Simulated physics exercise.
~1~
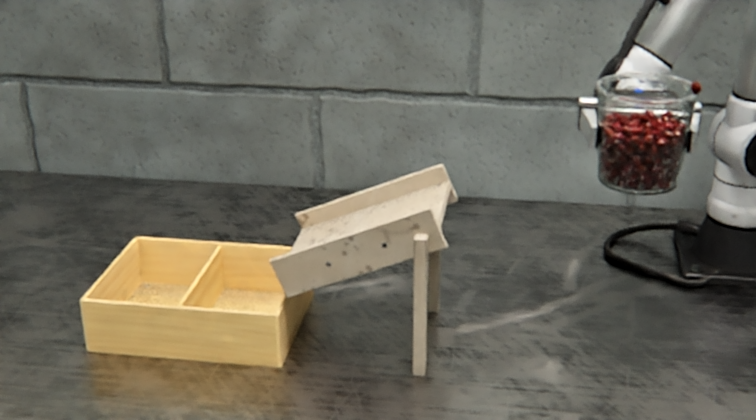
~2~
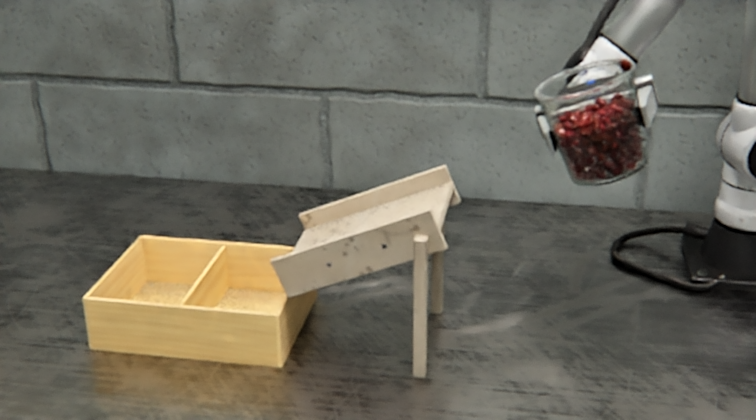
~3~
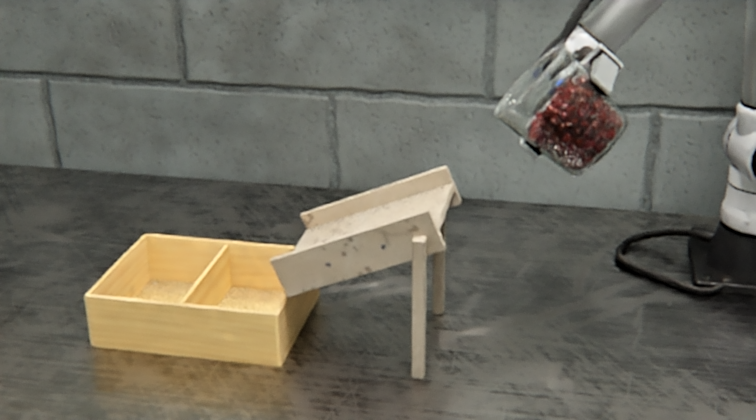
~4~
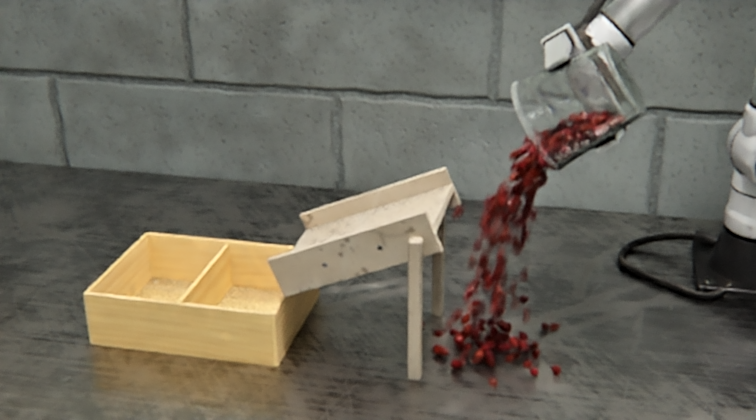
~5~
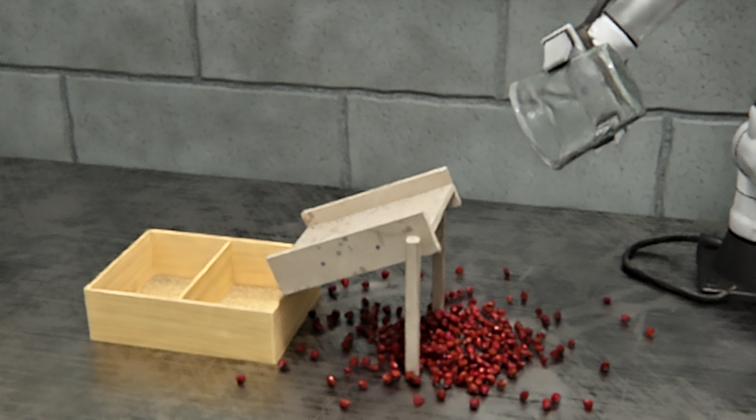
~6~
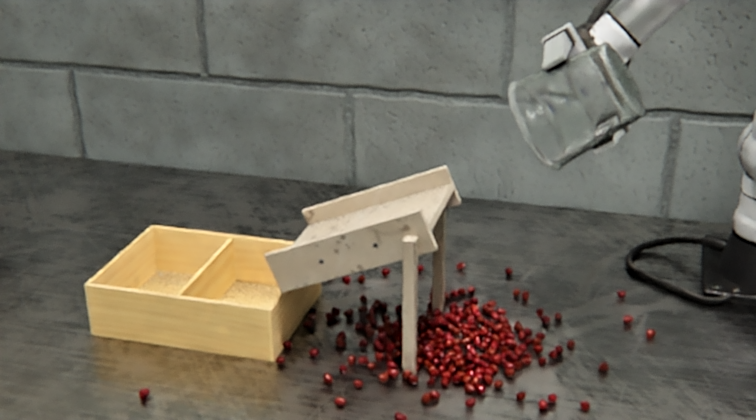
At the start, a robot arm holds a clear cup full of small dark red beans above a dark table, to the right of a sloping wooden chute that leads down to a divided wooden box. The arm moves the cup a little to the left, tilting it toward the chute. It tips further until the beans stream out, falling short of the chute's upper end and landing on the table. They pile up around the chute's legs, and some scatter outward. Finally the emptied cup hangs still, tipped over, with the beans spread under the chute and both box compartments without any.
